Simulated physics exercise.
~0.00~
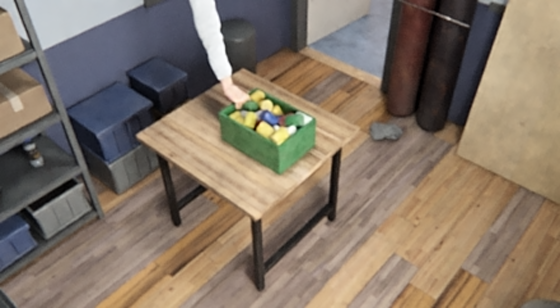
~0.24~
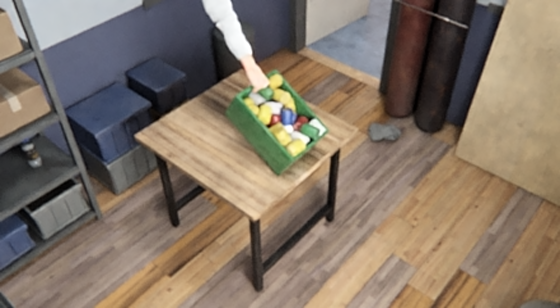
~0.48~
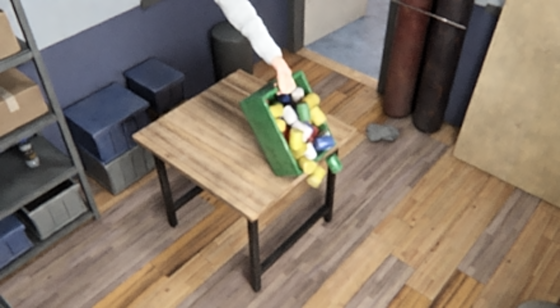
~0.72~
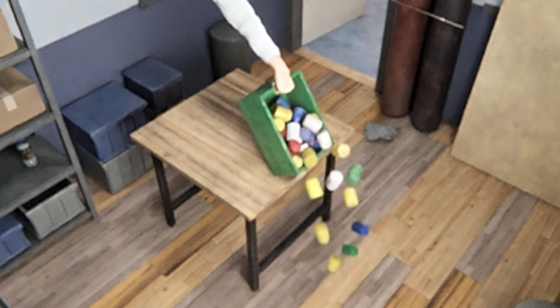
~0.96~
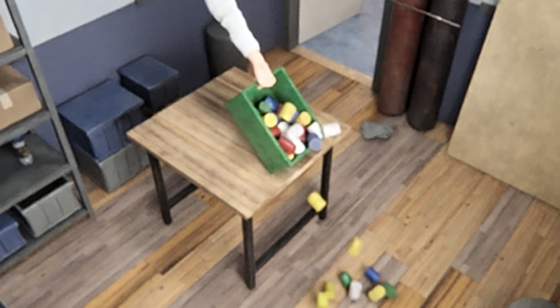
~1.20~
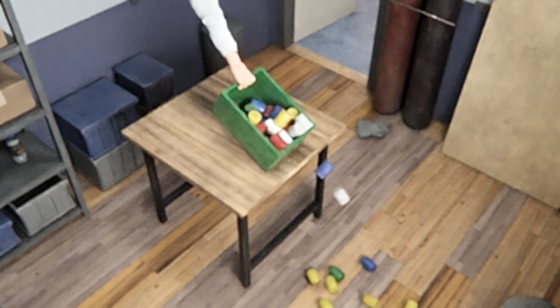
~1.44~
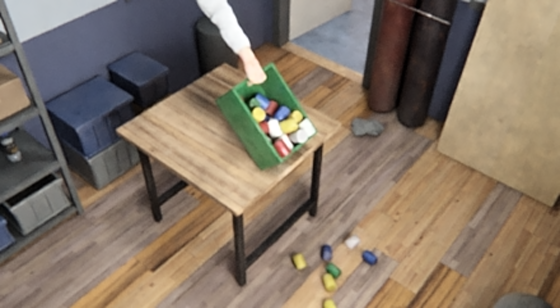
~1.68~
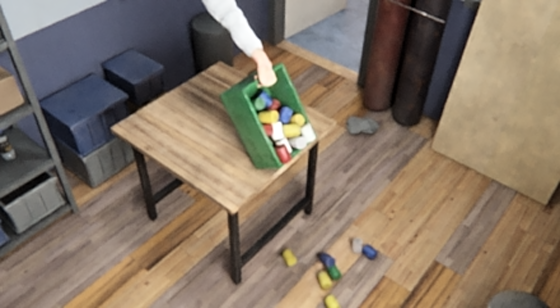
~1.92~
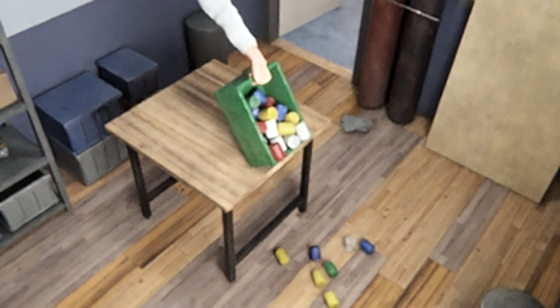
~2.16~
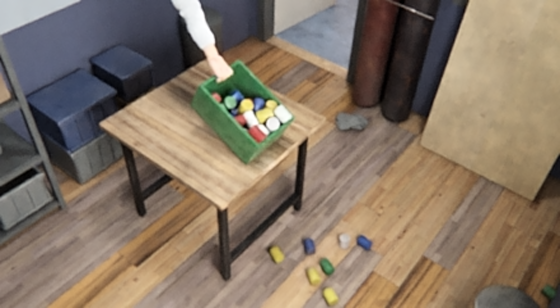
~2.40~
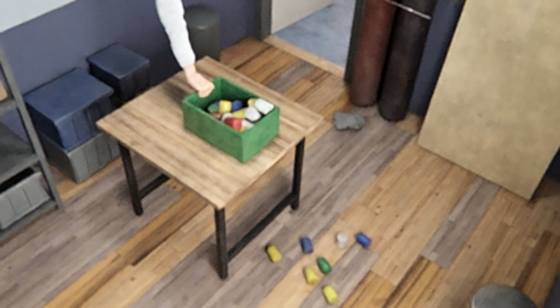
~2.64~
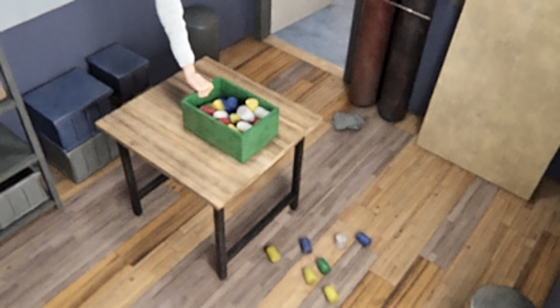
A hand tipping a green box of colourful jars twice on a wooden table, spilling several onto the floor, then setting it level.
